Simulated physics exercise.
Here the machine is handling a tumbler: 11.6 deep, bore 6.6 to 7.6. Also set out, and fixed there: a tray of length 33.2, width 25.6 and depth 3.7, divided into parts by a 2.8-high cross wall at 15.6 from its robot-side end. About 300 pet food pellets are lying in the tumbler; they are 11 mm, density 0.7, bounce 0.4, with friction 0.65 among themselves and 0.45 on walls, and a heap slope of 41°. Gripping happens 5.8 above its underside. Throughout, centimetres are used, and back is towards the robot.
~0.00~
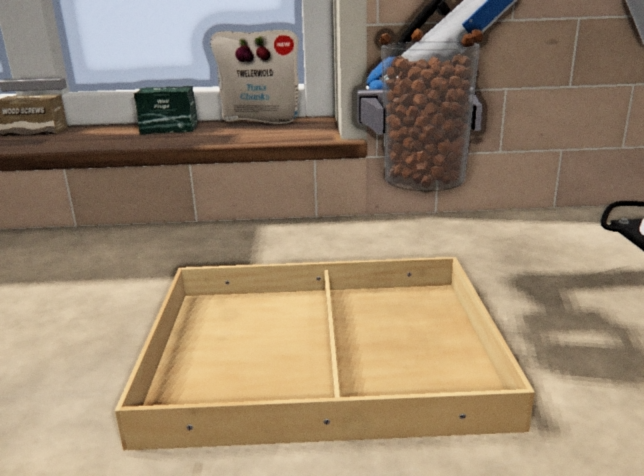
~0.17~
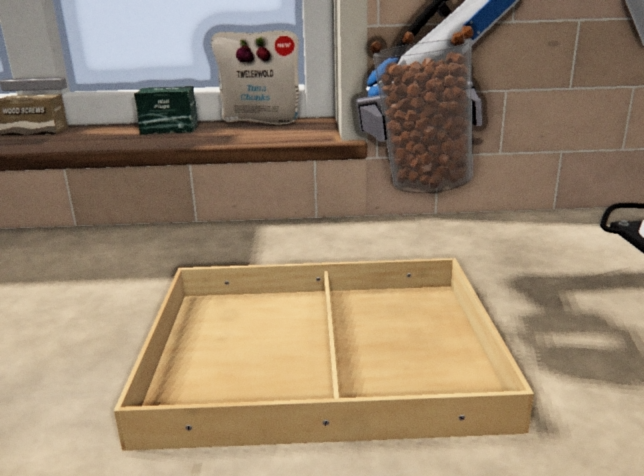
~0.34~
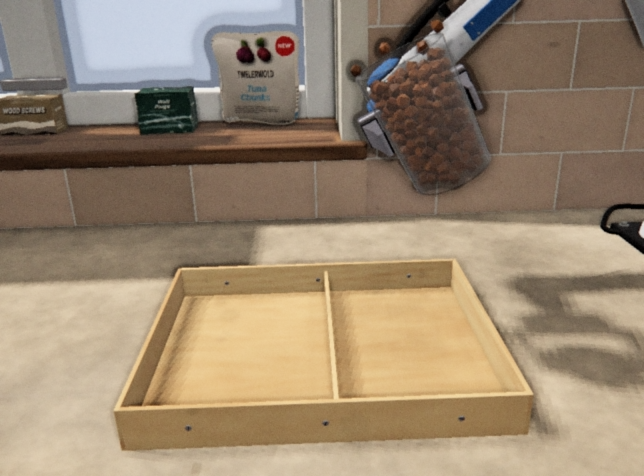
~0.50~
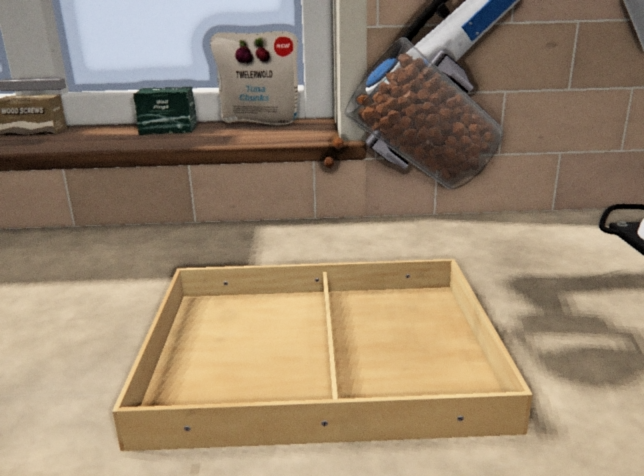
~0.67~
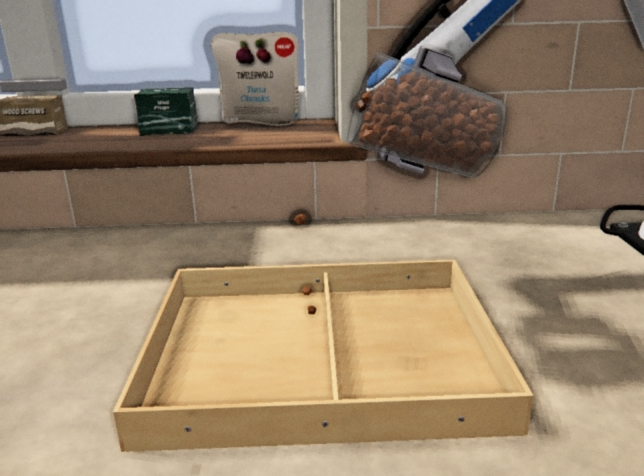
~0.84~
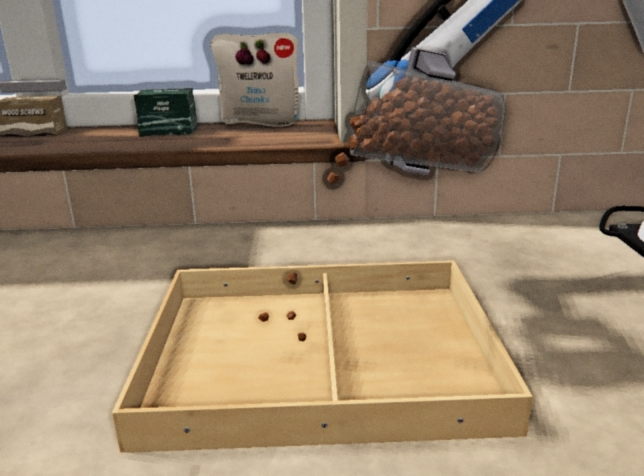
A clear tumbler full of reddish-brown pellets, held by a blue, white and black robotic gripper, hangs at the upper right of a worktop seen from a fixed, slightly raised view. Below lies a pale wooden tray with two compartments, before a brick-tiled wall and a windowsill holding three packets. The gripper tilts the tumbler leftward until nearly horizontal, and a few pellets drop into the tray's left compartment.
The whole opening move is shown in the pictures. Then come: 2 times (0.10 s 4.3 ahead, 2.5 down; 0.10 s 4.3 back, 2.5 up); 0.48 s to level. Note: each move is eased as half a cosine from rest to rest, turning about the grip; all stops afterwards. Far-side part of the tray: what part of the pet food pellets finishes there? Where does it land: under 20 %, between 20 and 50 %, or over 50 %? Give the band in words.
It falls in the band between 20 and 50 %.
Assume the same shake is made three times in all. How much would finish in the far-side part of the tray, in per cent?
Estimate for that case: 40 %.
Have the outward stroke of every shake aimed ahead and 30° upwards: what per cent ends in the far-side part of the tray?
Result: Approx. 85 %.
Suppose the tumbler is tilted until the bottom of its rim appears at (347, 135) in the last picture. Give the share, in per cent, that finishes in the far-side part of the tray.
Some 15 per cent.
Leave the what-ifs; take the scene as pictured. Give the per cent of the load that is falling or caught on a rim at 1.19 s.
That comes to about 4 per cent, more or less.
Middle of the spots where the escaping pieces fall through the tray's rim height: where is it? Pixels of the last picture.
Near (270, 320).
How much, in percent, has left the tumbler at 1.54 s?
By then about 35 % is out.
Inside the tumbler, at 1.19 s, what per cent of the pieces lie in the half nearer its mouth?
Something near 55 per cent is there.
After 1.19 s, tilted 78° forward, highest piece 25 above the table; 240 in the tumbler, 47 in the far-side part, 4 in the robot-side part, 11 in flight or on a rim.
After 1.54 s, tilted 23° forward, highest piece 28 above the table; 195 in the tumbler, 93 in the far-side part, 13 in the robot-side part, 1 on the table or floor.
After 1.92 s, level, highest piece 30 above the table; 195 in the tumbler, 93 in the far-side part, 13 in the robot-side part, 1 on the table or floor.
After 2.97 s, level, highest piece 30 above the table; 195 in the tumbler, 93 in the far-side part, 13 in the robot-side part, 1 on the table or floor.
At rest, 195 in the tumbler, 93 in the far-side part, 13 in the robot-side part, 1 on the table or floor. That is 31 % in the far-side part of the tray.
